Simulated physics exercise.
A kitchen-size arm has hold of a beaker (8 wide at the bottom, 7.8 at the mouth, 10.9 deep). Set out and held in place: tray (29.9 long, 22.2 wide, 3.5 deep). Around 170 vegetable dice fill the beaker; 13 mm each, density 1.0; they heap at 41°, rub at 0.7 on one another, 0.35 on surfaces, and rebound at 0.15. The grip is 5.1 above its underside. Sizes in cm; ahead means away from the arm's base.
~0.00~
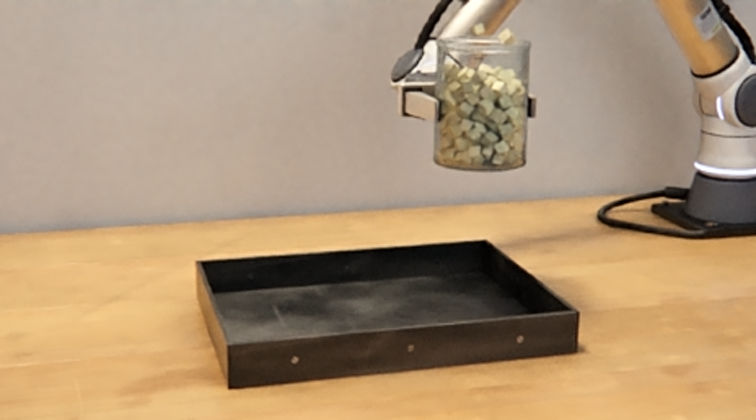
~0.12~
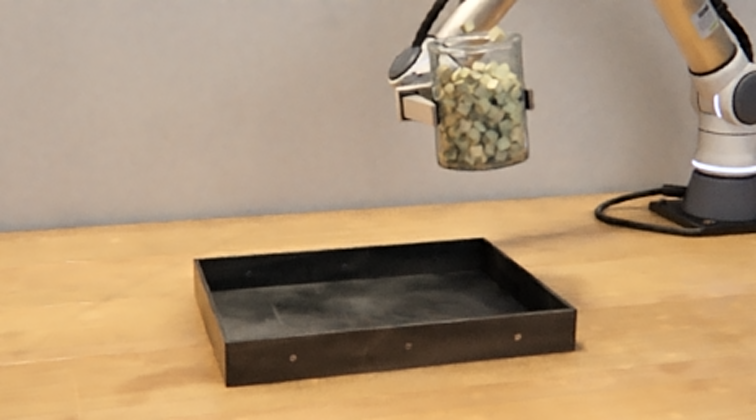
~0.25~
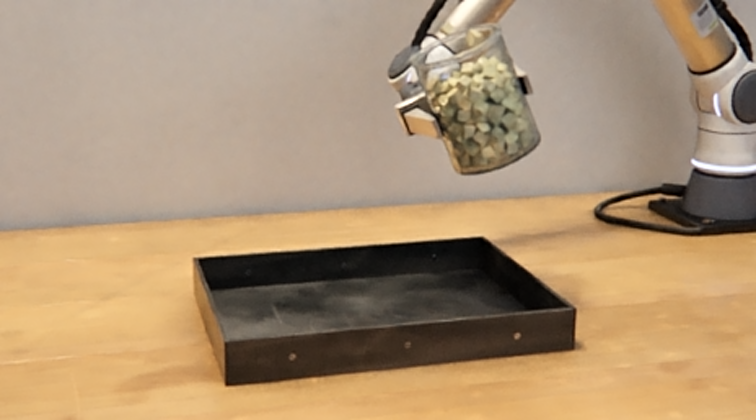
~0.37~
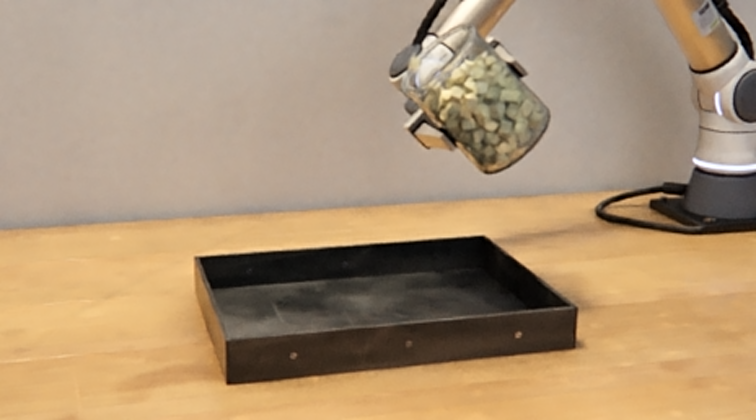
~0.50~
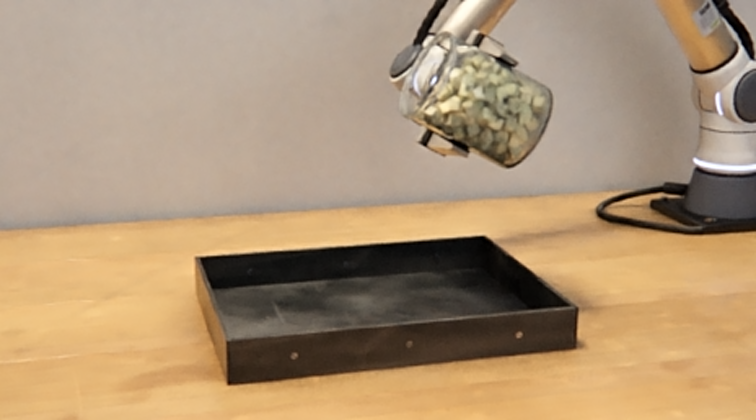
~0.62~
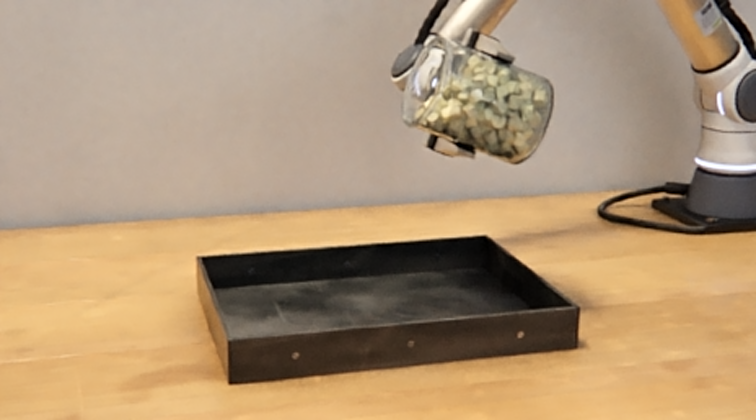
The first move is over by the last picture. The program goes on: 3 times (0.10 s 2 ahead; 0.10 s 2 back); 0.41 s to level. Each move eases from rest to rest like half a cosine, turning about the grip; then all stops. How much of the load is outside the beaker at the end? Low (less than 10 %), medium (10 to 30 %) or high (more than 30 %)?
Outside the beaker the share is low, less than 10 %.
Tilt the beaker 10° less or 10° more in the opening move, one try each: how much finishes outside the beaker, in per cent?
About 0 and 15 per cent.
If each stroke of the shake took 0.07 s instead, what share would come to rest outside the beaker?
It would be near 10 per cent.
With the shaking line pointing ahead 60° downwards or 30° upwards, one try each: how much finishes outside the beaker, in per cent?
About 0 and 5 per cent.
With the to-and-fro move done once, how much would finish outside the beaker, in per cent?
It would be near 0 per cent.
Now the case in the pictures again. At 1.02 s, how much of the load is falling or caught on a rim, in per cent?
Some 1 per cent.
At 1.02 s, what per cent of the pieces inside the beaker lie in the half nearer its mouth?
Roughly 40 per cent.
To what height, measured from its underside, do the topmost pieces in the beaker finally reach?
Some 11.0 cm.
After 1.02 s, tilted 68° forward, highest piece 23 above the table; 169 in the beaker, 1 in the tray, 2 in flight or on a rim.
After 1.43 s, tilted 33° forward, highest piece 23 above the table; 167 in the beaker, 5 in the tray.
After 1.83 s, level, highest piece 26 above the table; 167 in the beaker, 5 in the tray.
After 2.88 s, level, highest piece 26 above the table; 167 in the beaker, 5 in the tray.
At rest, 167 in the beaker, 5 in the tray. That is 3 % outside the beaker.
